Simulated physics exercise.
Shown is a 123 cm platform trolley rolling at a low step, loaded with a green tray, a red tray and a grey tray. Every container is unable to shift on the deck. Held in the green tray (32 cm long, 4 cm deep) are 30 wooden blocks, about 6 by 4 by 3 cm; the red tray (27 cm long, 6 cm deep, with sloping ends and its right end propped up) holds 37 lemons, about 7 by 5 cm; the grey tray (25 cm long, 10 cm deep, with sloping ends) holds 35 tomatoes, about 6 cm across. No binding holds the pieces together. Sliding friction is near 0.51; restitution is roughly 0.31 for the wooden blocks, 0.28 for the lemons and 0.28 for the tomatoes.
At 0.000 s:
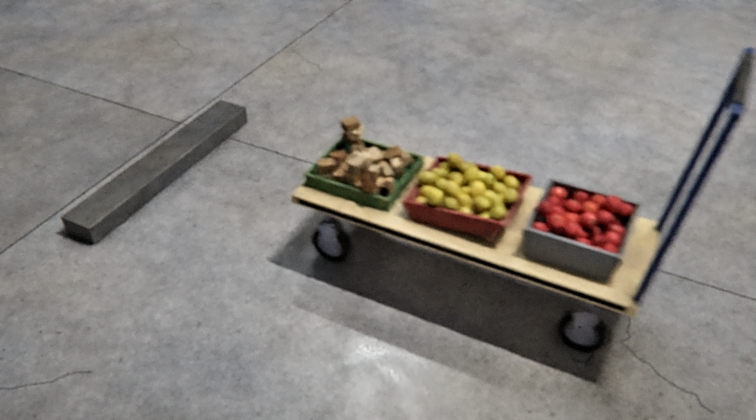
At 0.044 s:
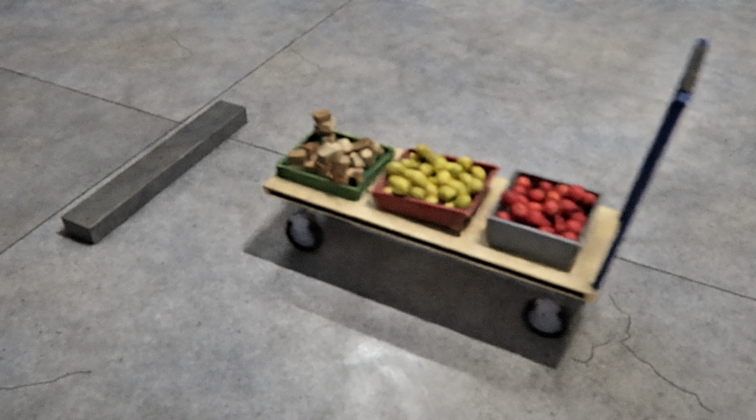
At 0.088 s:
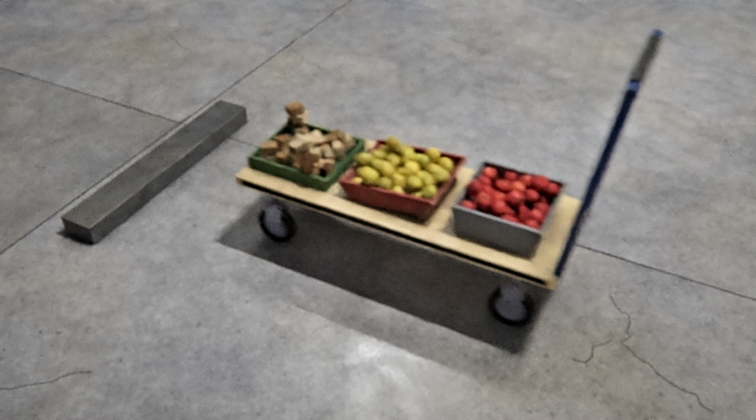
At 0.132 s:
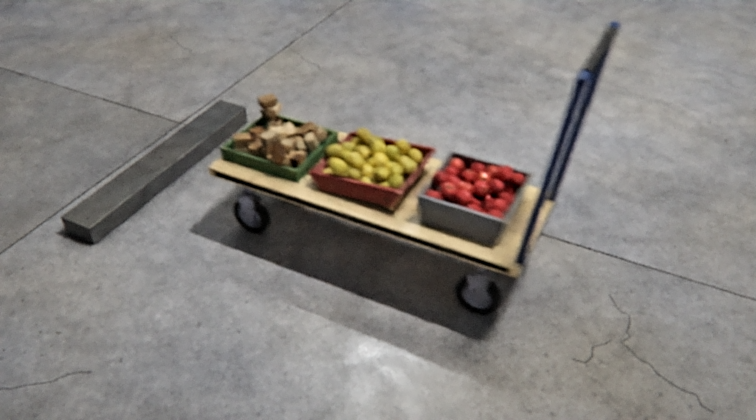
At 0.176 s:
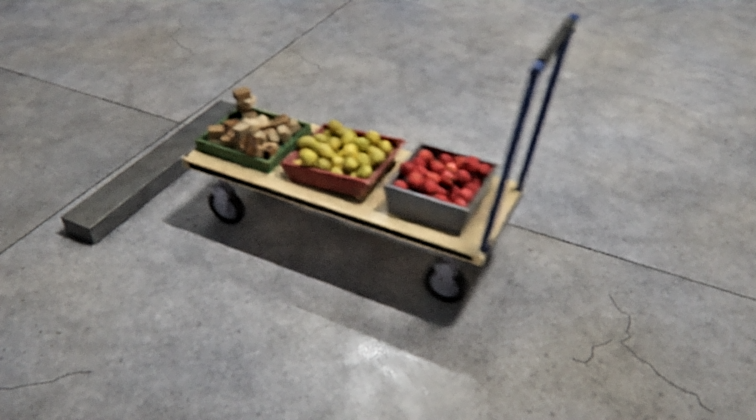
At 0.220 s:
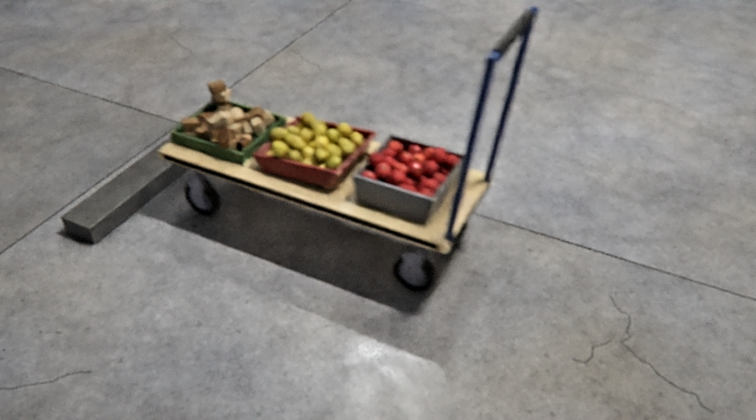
A platform trolley with a blue handle rolls slowly leftward across a concrete floor, carrying a green tray of wooden blocks, a red tray of lemons and a grey tray of tomatoes. It steadily nears a dark bar lying on the floor, and its front end comes to overlap the bar from view, the loads still in their trays.
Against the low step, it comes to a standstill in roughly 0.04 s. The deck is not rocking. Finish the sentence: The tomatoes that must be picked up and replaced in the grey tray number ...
... less than a sixth of them.
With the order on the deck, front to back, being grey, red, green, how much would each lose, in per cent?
In that arrangement the green tray sheds 30 per cent of its load, the red tray 40 per cent, and the grey tray 10 per cent.
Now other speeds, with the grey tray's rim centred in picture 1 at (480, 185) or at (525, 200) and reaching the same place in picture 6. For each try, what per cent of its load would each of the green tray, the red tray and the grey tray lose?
Green tray: 20 / 30 percent; red tray: 10 / 20 percent; grey tray: 0 / 10 percent.
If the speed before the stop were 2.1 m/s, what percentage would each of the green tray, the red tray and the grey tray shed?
In that case the green tray sheds 30 per cent of its load, the red tray 20 per cent, and the grey tray 10 per cent.
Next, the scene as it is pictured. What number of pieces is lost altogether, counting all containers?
In all, roughly 30.
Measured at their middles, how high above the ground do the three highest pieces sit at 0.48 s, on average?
58 cm.
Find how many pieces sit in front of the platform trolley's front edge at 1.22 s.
About 12.
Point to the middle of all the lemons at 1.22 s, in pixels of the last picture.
Centred roughly at (247, 128).
After 0.26 s, contact.
After 0.36 s, 6 of 30 out of the green tray, 4 of 37 out of the red tray and 1 of 35 out of the grey tray.
After 0.48 s, 8 of 30 out of the green tray, 12 of 37 out of the red tray and 2 of 35 out of the grey tray.
After 0.71 s, 8 of 30 out of the green tray, 16 of 37 out of the red tray and 2 of 35 out of the grey tray.
Outcome (at 1.22 s), 10 of 30 out of the green tray, 16 of 37 out of the red tray and 2 of 35 out of the grey tray. Asked share, 2 of 35, 6 per cent.
